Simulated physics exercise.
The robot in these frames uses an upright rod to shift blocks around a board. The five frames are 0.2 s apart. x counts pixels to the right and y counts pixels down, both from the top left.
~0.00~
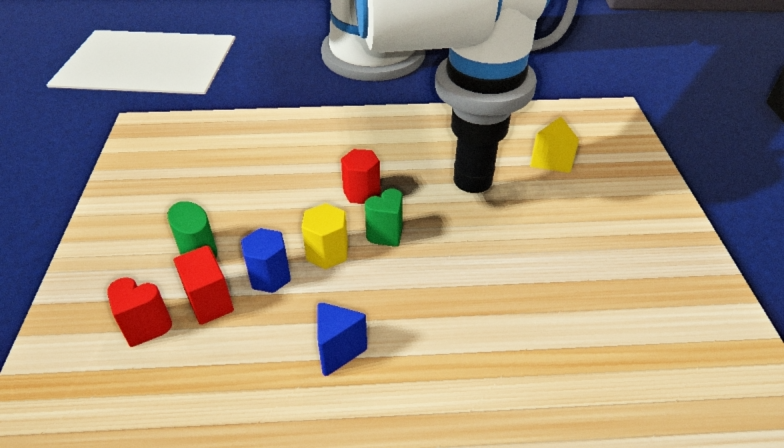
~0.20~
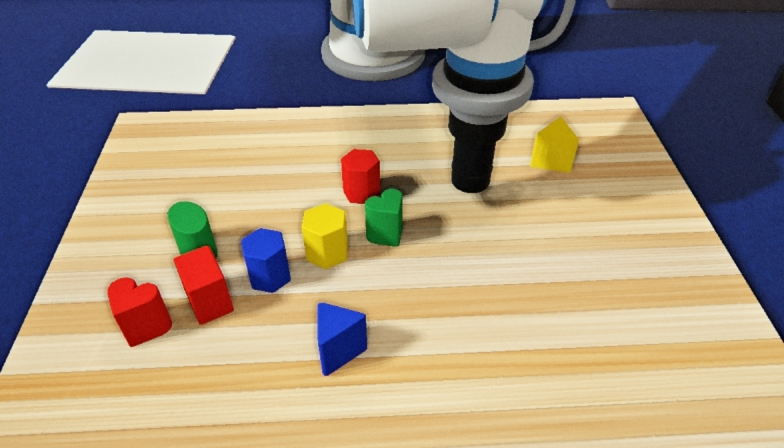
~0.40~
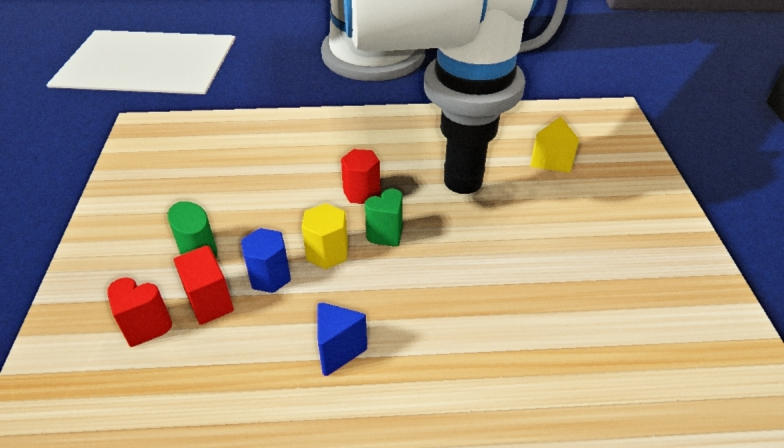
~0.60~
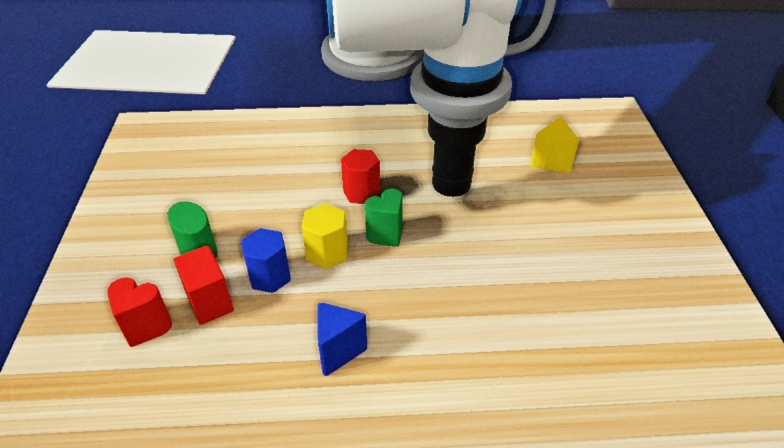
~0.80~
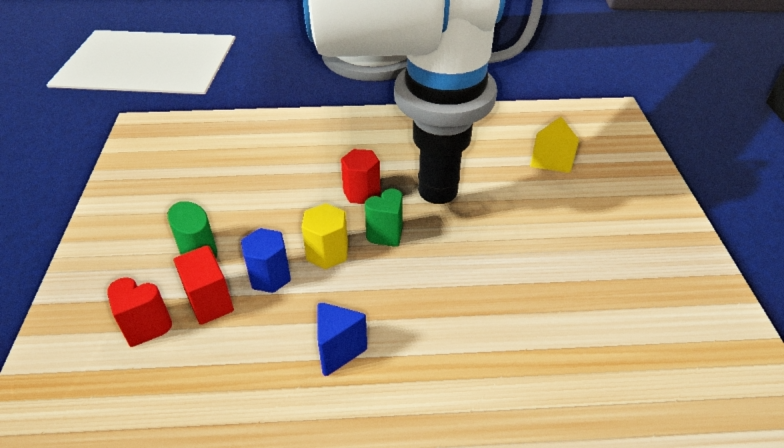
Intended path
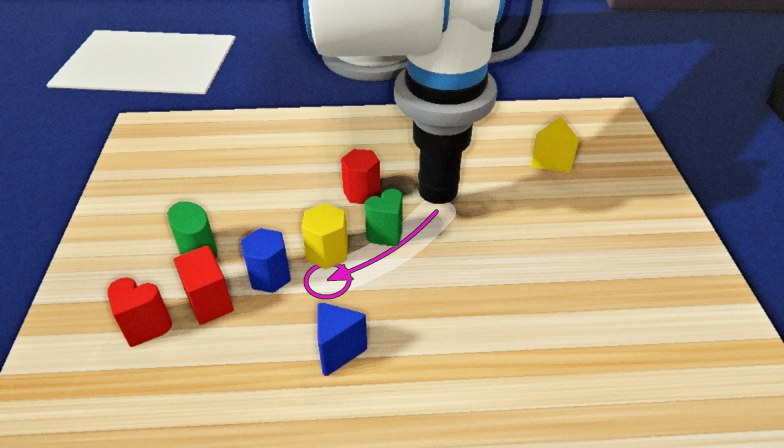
The robot arm's black rod slid a short way left across the wooden board, drawing a little nearer to the green heart, while the red, blue, yellow and green blocks all stayed still.
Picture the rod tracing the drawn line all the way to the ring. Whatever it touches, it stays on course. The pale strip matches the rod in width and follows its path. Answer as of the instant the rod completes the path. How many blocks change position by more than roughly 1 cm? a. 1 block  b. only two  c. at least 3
That would be b.
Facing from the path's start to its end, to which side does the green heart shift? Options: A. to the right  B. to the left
My answer is option A.
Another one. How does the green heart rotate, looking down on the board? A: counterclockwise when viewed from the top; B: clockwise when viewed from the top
That would be B.
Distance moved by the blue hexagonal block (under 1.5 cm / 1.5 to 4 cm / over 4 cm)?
Moves under 1.5 cm.
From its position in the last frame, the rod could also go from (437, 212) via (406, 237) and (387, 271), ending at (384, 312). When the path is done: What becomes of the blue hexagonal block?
Here's my answer: The blue hexagonal block remains in position.
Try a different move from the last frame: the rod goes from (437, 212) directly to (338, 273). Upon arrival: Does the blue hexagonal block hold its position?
I'd say no.
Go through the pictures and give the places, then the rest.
Rod's lower end (473, 182); blue hexagonal block (263, 243); yellow hexagonal block (324, 218); green heart (386, 201), in the first frame.
Rod (470, 182); blocks still, in the second frame.
Rod (463, 183); blocks still, in the third frame.
Rod (451, 185); blocks still, in the fourth frame.
Rod (438, 192); blue hexagonal block (263, 243); yellow hexagonal block (324, 218); green heart (386, 201), in the fifth frame.
Drawn move, from (437, 212) through (392, 250) to (328, 280).
What follows on the original path. One third of the way, rod (410, 218); green heart (374, 202).
Two thirds of the way, rod (371, 242); yellow hexagonal block (315, 218), turned 20° anticlockwise; green heart (350, 206), turned 50° clockwise.
At the end, rod (325, 261); blue hexagonal block still; yellow hexagonal block (306, 219); green heart (350, 208), turned 55° clockwise.
